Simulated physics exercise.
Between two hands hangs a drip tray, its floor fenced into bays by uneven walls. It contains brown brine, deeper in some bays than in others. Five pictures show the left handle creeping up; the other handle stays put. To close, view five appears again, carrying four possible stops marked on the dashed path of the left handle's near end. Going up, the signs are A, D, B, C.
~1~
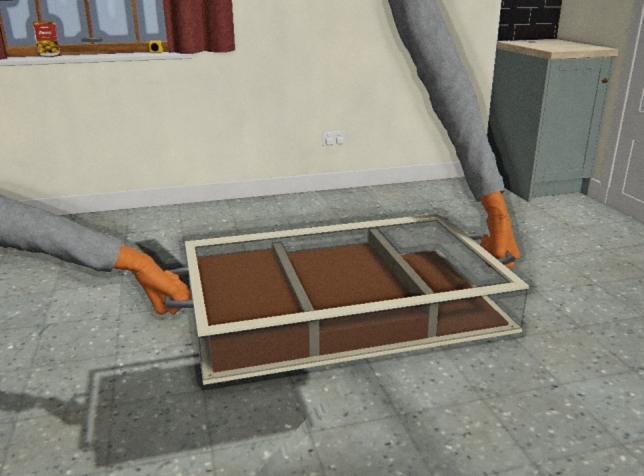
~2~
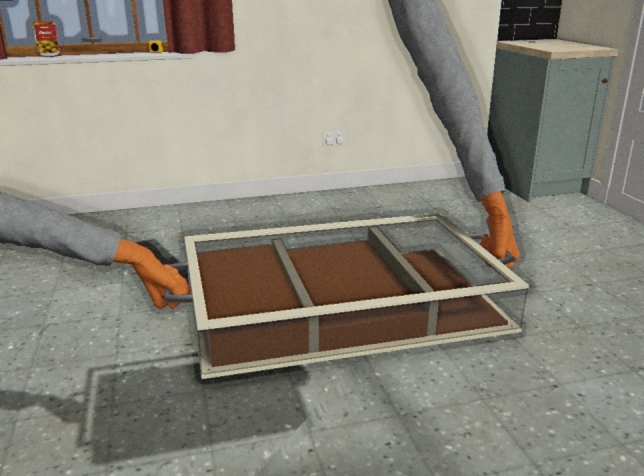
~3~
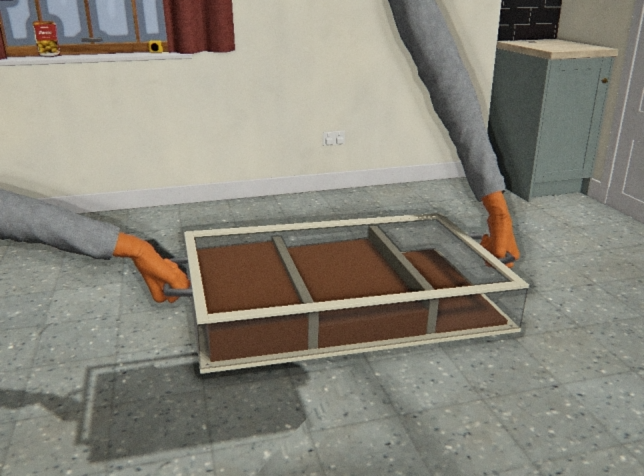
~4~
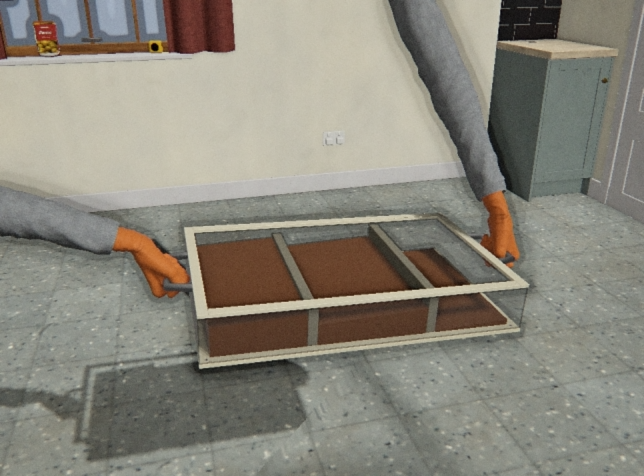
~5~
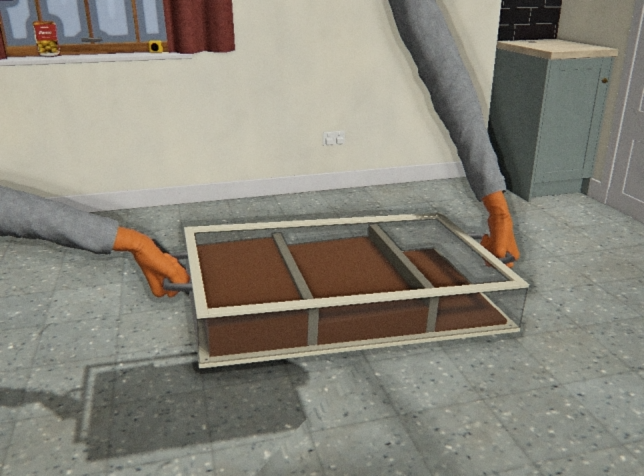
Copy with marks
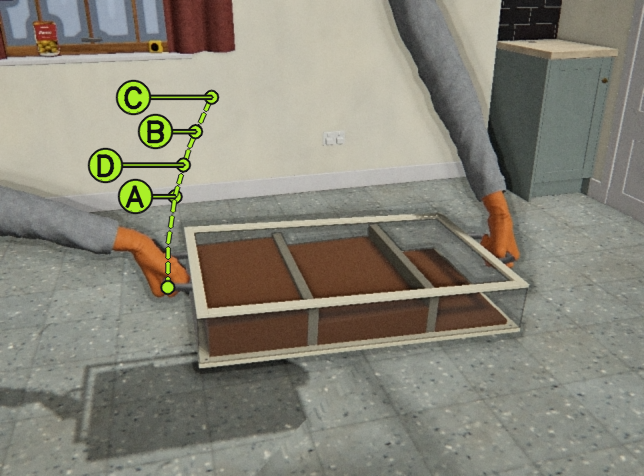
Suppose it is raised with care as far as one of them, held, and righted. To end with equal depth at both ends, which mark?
Take D.
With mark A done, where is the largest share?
It is the middle one.
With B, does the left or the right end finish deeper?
The right end bay.
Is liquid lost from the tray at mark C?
Yes, some is lost.
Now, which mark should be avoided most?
It is C.
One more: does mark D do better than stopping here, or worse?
Better.
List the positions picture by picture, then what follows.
The tray is level; deepest in the left bay, at (248, 289), shallowest in the right; left handle at (168, 289).
Tipped about 1° down to the right; no wall is crossed; left handle at (167, 283).
Tipped about 2° down to the right; no wall is crossed; left handle at (167, 277).
Tipped about 3° down to the right; no wall is crossed; left handle at (166, 272).
Tipped about 3° down to the right; deepest in the left bay, at (247, 276), shallowest in the right; left handle at (166, 272).
On the marked copy, A at (175, 196); B at (195, 131); C at (211, 97); D at (183, 165).
With A, the left end bay stands much deeper than the other; nothing spills.
With B, the right end bay stands much deeper than the other; about 2 % goes over the rim.
With C, the right end bay stands much deeper than the other; about 19 % goes over the rim.
With D, the two end bays stand about equally deep; nothing spills.
